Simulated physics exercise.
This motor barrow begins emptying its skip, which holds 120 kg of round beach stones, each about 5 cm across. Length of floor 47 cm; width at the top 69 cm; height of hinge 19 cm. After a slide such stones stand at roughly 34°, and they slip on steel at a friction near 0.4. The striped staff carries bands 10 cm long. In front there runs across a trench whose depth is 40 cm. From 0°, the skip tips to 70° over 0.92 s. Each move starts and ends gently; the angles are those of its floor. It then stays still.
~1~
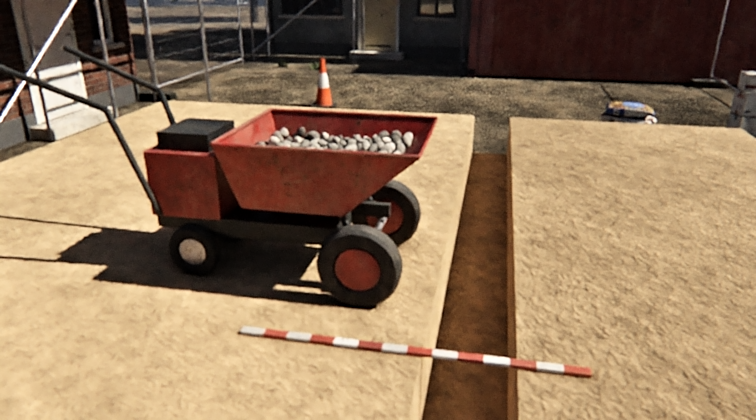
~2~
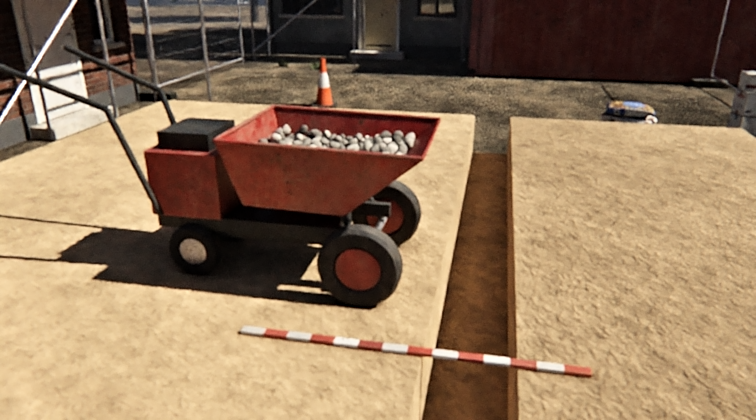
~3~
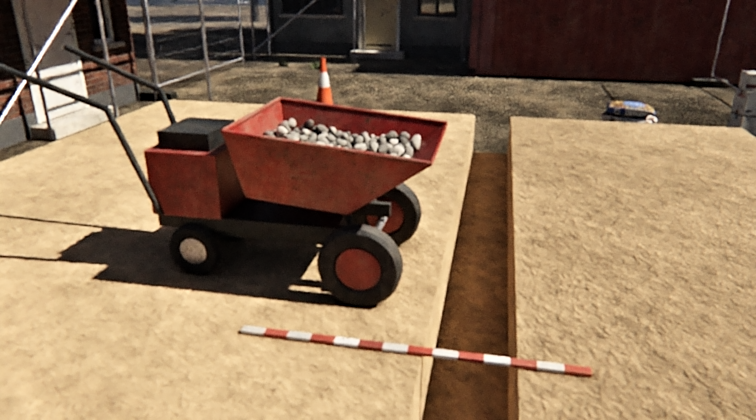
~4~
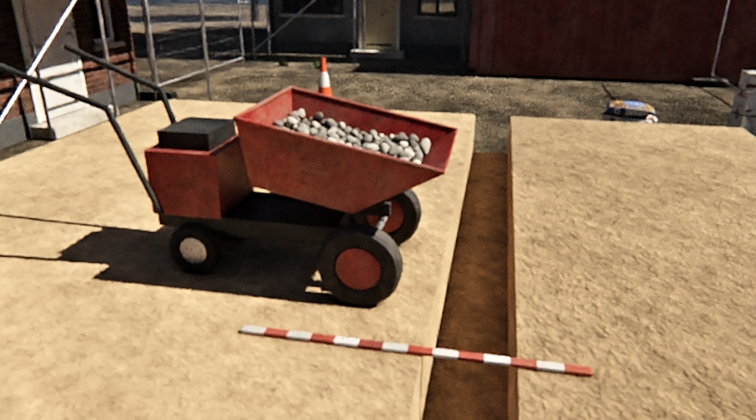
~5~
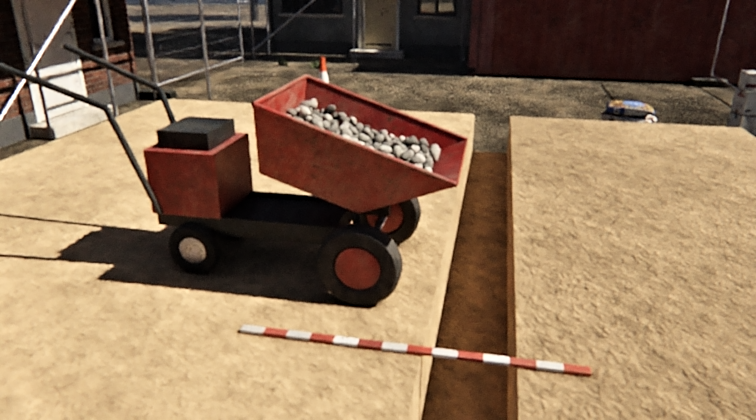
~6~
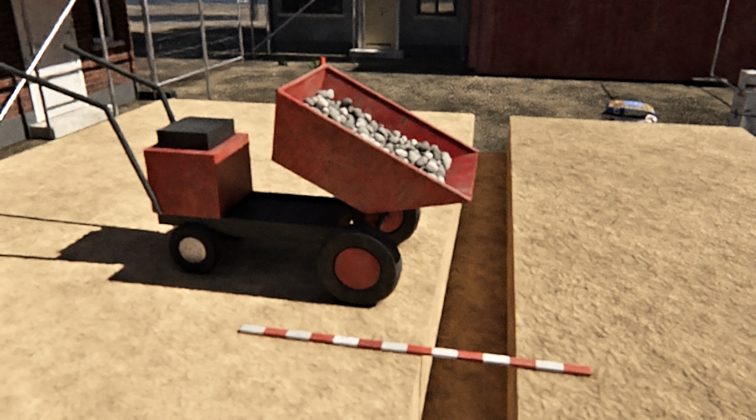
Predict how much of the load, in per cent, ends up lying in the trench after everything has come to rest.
Roughly 27 per cent of it.
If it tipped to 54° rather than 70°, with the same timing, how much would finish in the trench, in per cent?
Roughly 40 percent.
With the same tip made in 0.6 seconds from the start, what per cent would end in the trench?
With that timing, about 20 per cent.
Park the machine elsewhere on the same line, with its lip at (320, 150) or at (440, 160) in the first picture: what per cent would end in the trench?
Roughly 90 in a hundred, then 10 in a hundred.
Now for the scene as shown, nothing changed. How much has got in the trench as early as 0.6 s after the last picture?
About 10 per cent by then.
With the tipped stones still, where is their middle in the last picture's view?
Roughly at pixel (561, 285).
Then, 0.3 s after the last picture the floor is at 59°, 100 % in the skip; the foremost stones are at (487, 241).
Then, 0.6 s after the last picture the floor is at 70°, 59 % in the skip, 9 % in the trench, 32 % past the trench; the foremost stones are at (587, 294).
Then, 1.0 s after the last picture the floor is at 70°, 8 % in the skip, 20 % in the trench, 72 % past the trench; the foremost stones are at (754, 333).
Then, 2.9 s after the last picture the floor is at 70°, 0 % in the skip, 27 % in the trench, 73 % past the trench; the foremost stones are past the picture's edge.
